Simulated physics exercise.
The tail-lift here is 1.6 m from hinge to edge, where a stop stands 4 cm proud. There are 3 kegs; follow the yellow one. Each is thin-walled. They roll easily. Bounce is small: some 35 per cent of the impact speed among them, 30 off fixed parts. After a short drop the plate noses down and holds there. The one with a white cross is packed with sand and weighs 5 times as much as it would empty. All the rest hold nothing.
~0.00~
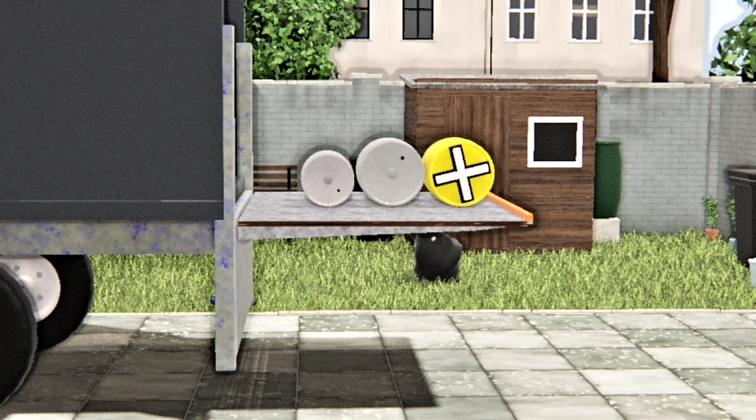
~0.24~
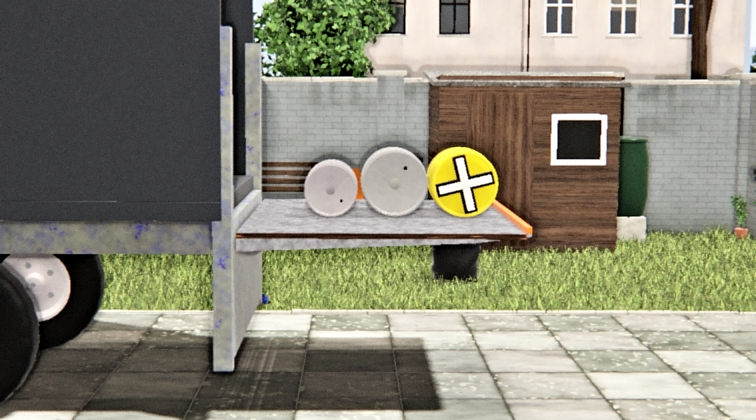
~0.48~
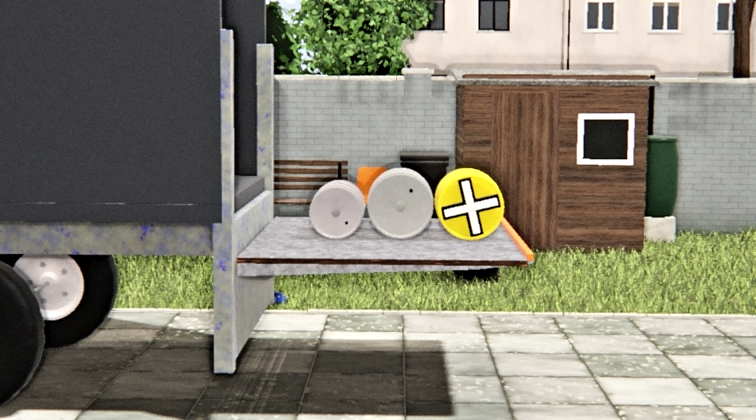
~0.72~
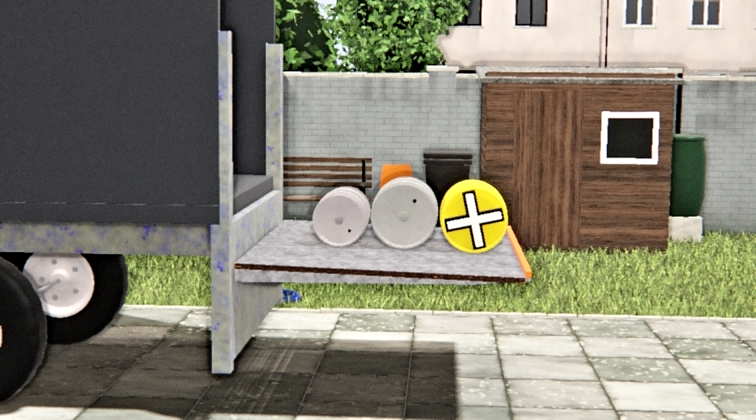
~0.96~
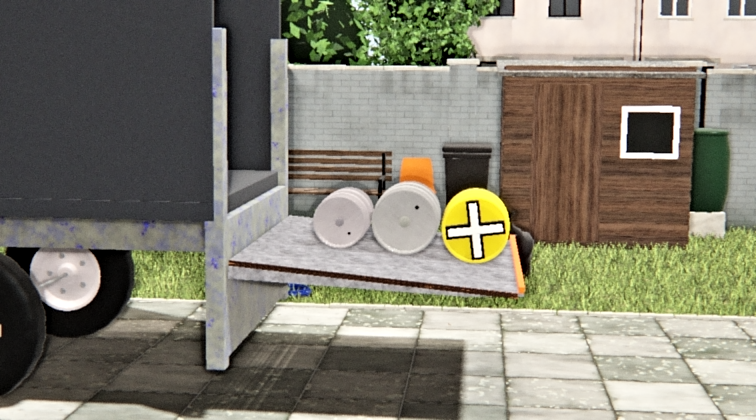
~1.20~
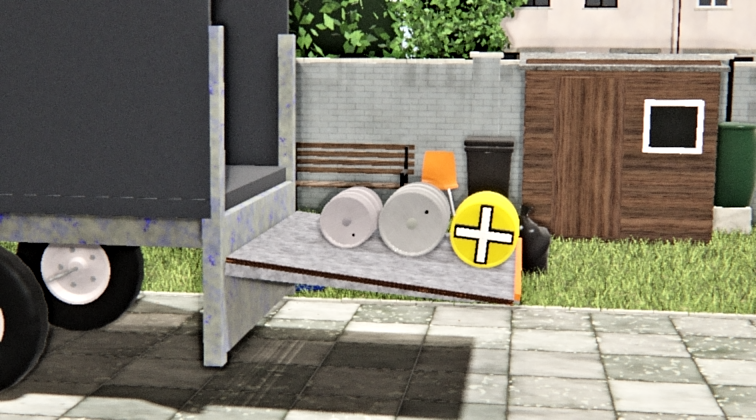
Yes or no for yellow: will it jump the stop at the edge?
The yellow keg stays on the plate.
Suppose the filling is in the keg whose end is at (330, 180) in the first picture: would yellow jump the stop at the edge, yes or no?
In that case yellow yes.
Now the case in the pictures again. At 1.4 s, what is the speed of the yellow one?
Near 0.4 m/s.
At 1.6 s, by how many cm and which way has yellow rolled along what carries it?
Yellow 15 right.
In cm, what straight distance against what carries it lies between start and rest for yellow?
Moved: Yellow 15.
After 1.4 s, yellow is on the plate, 15 cm from the stop, rolling right; 0 of 3 are off.
After 1.6 s, yellow is on the plate, 10 cm from the stop; 0 of 3 are off.
After 1.9 s, yellow is on the plate, 10 cm from the stop, rolling left; 0 of 3 are off.
At rest (2.7 s), yellow is on the plate, 10 cm from the stop; 0 of 3 are off.
